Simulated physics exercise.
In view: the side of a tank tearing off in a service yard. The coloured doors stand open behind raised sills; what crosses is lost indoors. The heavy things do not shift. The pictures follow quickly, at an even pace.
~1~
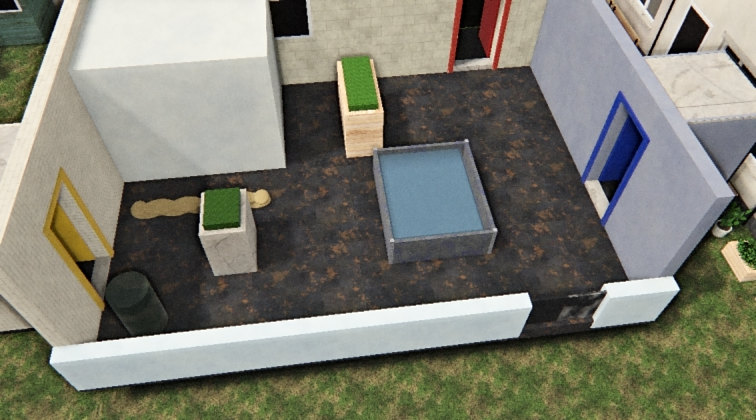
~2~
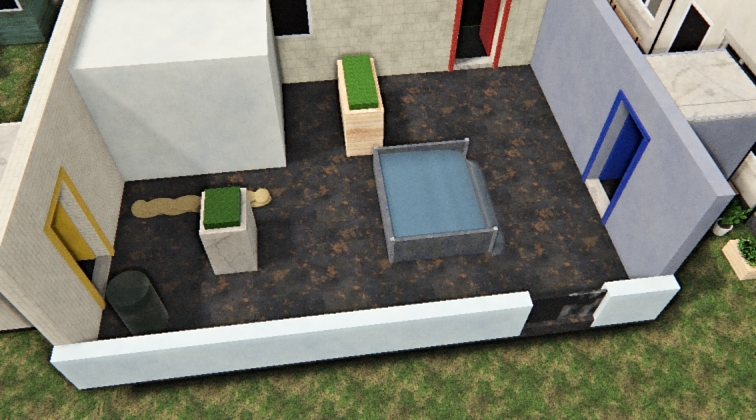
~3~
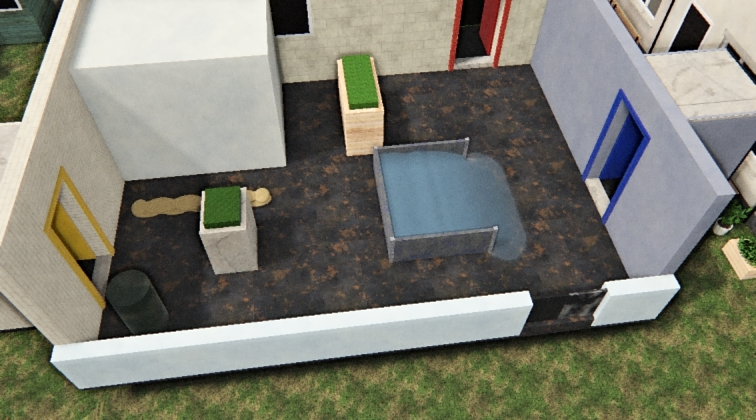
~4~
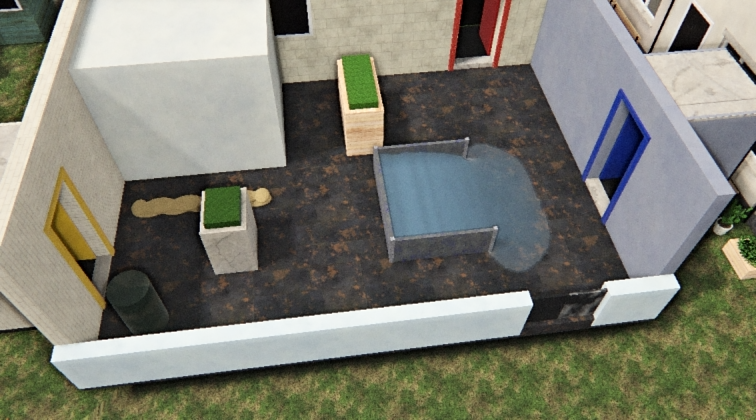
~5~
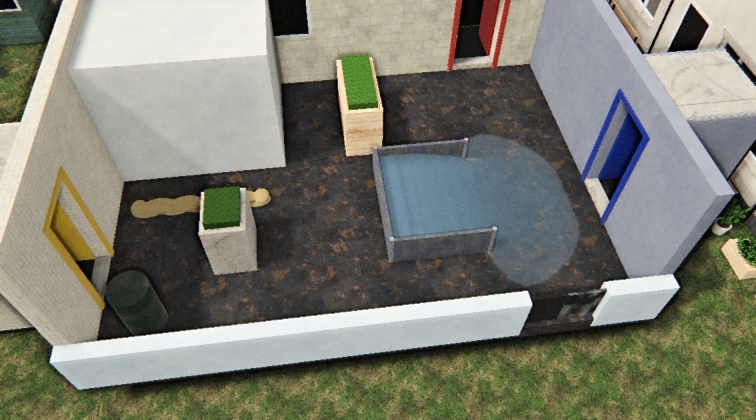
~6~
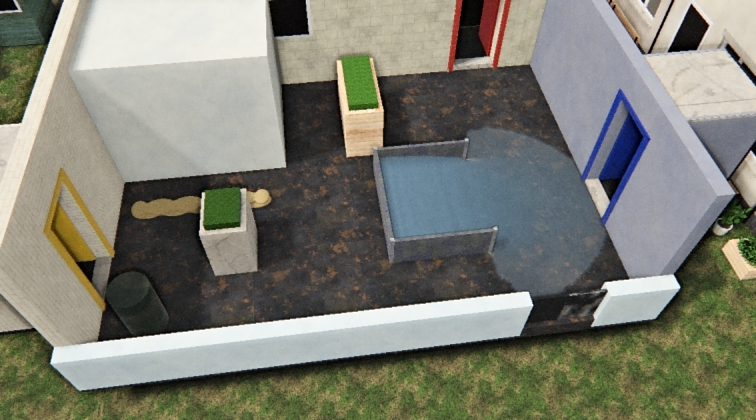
We see an open tank of water in a walled yard with yellow, red and blue doorways; its right side gives way, and water pours out, spreading across the dark floor toward the right in a widening, rounded sheet.
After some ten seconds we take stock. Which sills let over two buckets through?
One by one: The red door admits no more than that; the blue door lets in a lot; the yellow door admits no more than that.
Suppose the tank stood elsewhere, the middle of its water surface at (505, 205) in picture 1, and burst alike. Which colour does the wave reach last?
It is the yellow one.
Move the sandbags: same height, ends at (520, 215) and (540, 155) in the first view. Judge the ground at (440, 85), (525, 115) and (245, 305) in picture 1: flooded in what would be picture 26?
One after the other: Under water, covered, not flooded.
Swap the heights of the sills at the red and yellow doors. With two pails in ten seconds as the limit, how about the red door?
My reading: Red floods.
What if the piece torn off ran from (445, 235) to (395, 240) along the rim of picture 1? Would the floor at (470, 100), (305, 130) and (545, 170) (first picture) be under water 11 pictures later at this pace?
One after the other: Free of water, dry, free of water.
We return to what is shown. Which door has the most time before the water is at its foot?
The yellow door.
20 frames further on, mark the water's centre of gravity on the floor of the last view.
Roughly at (518, 194).
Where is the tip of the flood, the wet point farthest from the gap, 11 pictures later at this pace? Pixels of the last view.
Roughly at (526, 69).
A moment on, water covers 25 % of the floor; the red door not reached, the blue door over two buckets in, the yellow door not reached.
Next, water covers 25 % of the floor; the red door not reached, the blue door far over two buckets in, the yellow door not reached.
Then, water covers 35 % of the floor; the red door wet at the sill, nothing in, the blue door far over two buckets in, the yellow door not reached.
Later, water covers 60 % of the floor; the red door wet at the sill, nothing in, the blue door far over two buckets in, the yellow door not reached.
In the end, water covers 85 % of the floor; the red door wet at the sill, nothing in, the blue door far over two buckets in, the yellow door wet at the sill, nothing in.
